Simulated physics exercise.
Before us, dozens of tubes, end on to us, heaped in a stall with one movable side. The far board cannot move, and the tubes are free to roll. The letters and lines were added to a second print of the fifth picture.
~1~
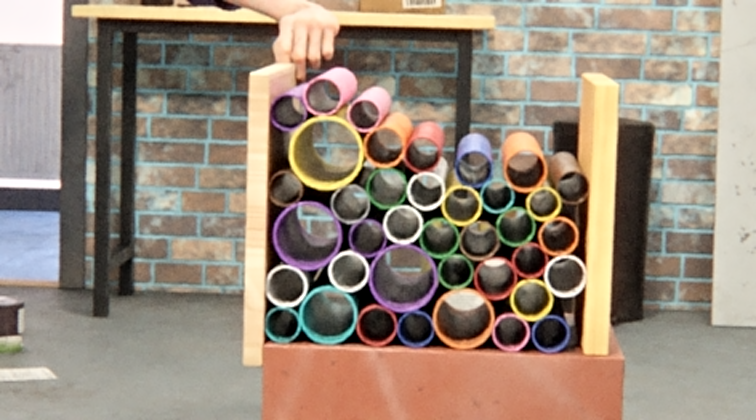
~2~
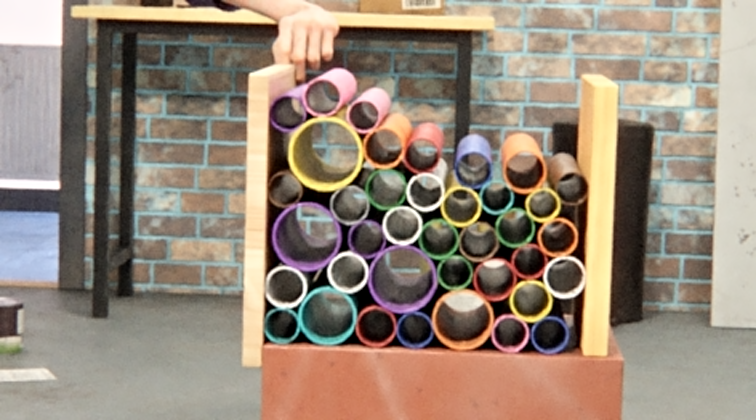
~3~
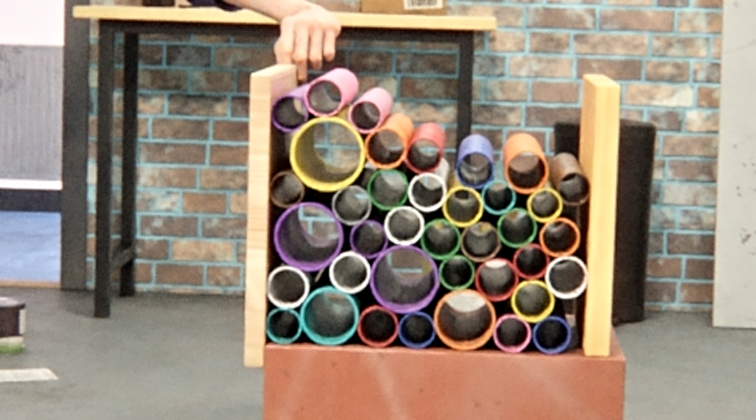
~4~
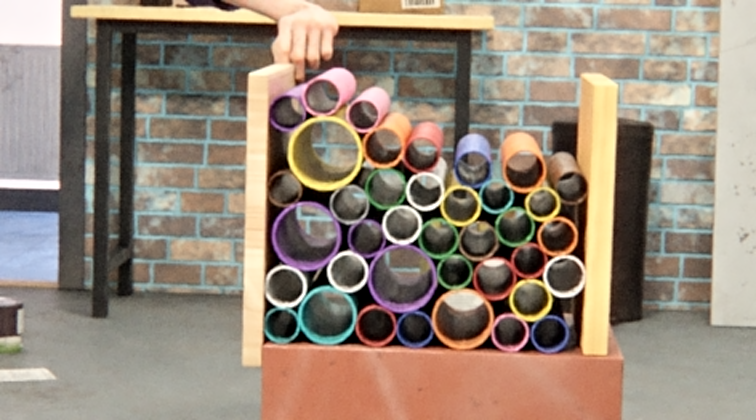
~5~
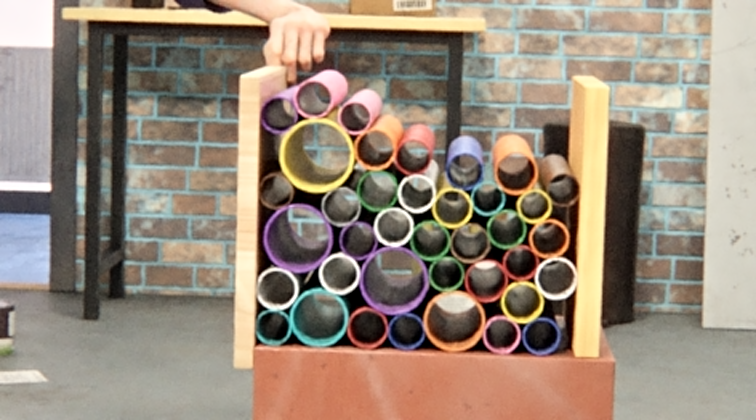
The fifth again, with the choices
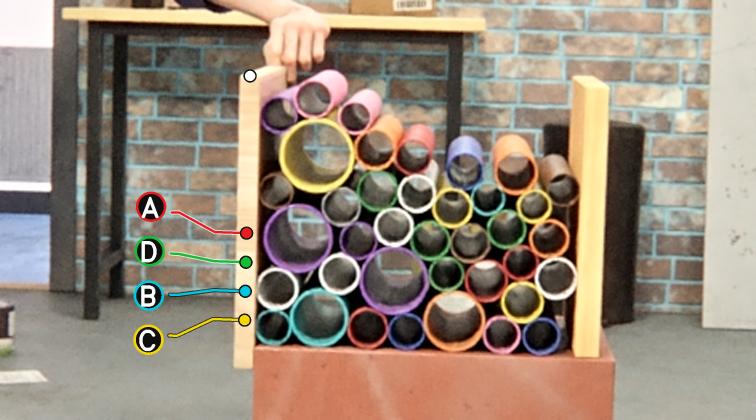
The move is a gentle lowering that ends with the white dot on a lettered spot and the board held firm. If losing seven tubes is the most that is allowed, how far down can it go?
The last mark within the limit is B.
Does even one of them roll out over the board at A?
At A: Yes.
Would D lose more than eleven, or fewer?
At D, fewer than eleven.
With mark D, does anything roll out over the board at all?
At D: Yes.
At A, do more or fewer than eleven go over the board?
Fewer than eleven.
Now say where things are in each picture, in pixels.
The first picture shows an orange tube (525, 170); side board (273, 203); a turquoise tube (283, 324).
The second picture shows a turquoise tube (282, 325); a pink tube (510, 334).
The third picture shows a purple tube (309, 237); a green tube (441, 239).
The fourth picture shows a red tube (529, 261); a green tube (387, 189).
The fifth picture shows a blue tube (465, 171); an orange tube (516, 173); side board (264, 206).
On the marked copy, A at (246, 233); B at (245, 291); C at (244, 320); D at (246, 262); the white dot at (250, 76).
With B. Early on, top of the board (259, 167).
Further on, top of the board (257, 268).
At the end, top of the board (256, 291), five out over the board.
As for the rest, A five out over the board; C more than seven out over the board; D five out over the board.
